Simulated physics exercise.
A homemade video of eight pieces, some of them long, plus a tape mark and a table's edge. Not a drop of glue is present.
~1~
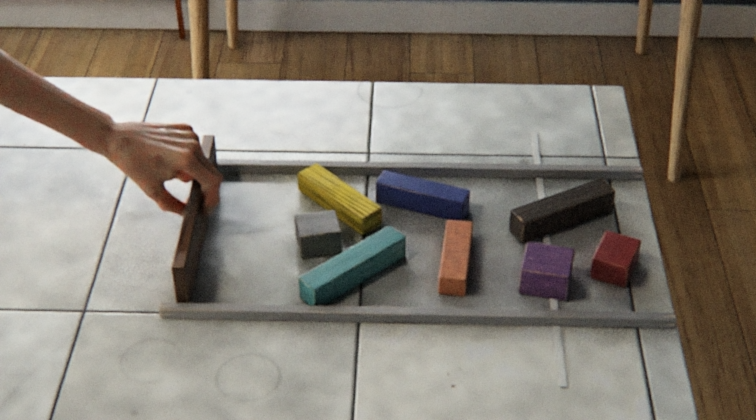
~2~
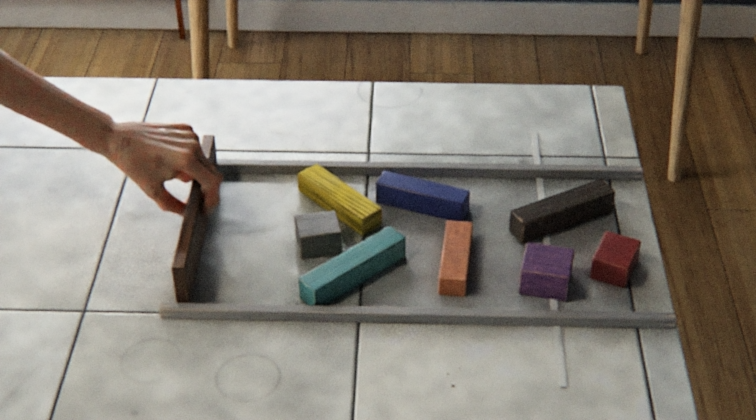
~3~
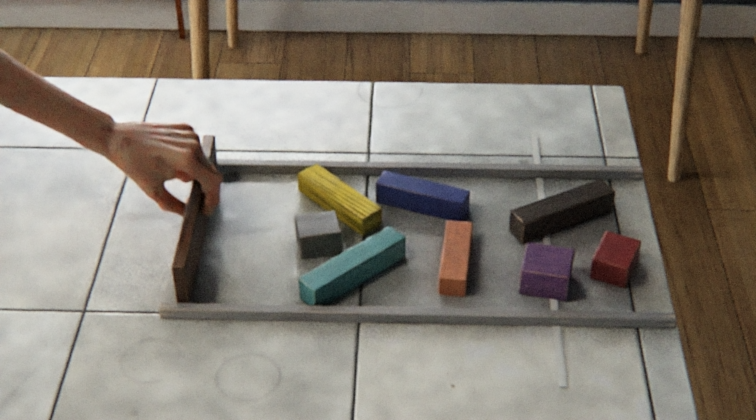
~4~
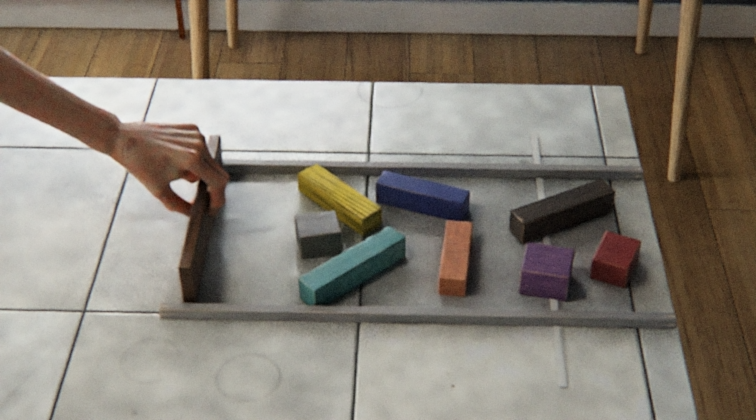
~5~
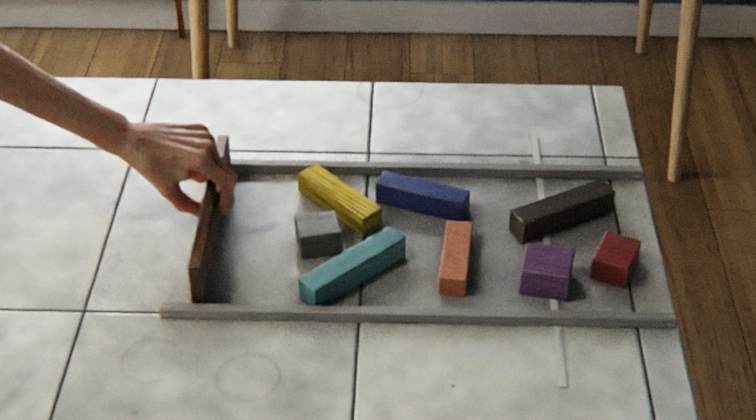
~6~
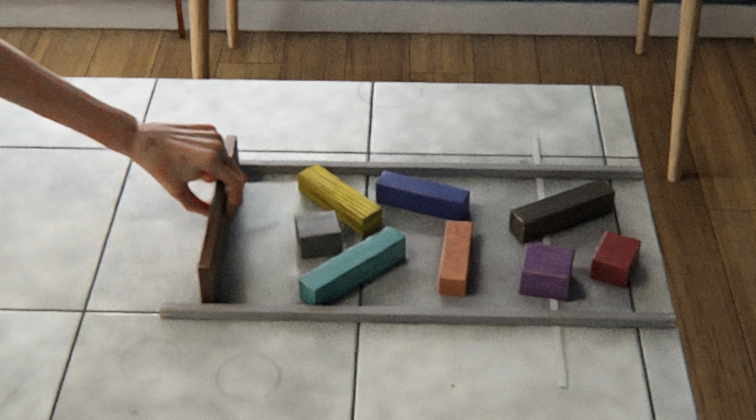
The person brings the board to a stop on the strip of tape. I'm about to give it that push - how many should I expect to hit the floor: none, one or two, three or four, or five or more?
Expect one or two.
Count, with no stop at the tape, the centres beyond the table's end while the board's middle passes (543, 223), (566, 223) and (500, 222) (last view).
1; 3; 0.
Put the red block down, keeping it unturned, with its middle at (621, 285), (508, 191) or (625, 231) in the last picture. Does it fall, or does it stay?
The red block comes down; holds on; comes down.
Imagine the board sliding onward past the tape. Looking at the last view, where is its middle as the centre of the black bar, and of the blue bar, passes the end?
Middle approx. at (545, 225), then approx. at (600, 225).
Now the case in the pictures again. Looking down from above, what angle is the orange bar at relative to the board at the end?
It works out to near 35°.
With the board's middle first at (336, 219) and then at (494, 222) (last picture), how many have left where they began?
At that stage 4; at the next, 8.
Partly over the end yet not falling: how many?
2 of them.
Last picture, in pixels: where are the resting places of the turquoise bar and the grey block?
Result: One about (596, 270), other about (570, 242).
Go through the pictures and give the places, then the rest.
In the first frame, red block (616, 259); black bar (562, 211); purple block (547, 271); board (197, 217); tape (547, 243).
In the second frame, black bar (562, 211); blue bar (423, 197).
In the third frame, purple block (547, 272); grey block (318, 234).
In the fourth frame, red block (616, 259); turquoise bar (353, 267).
In the fifth frame, black bar (562, 211); board (211, 217).
In the sixth frame, red block (616, 259); black bar (562, 211); purple block (547, 272); board (220, 217); tape (547, 243).
Soon after, none off yet; red block at rest near (616, 259); black bar at rest near (562, 211); purple block at rest near (547, 272).
At rest, the number that fall off is one or two; fallen, red block.
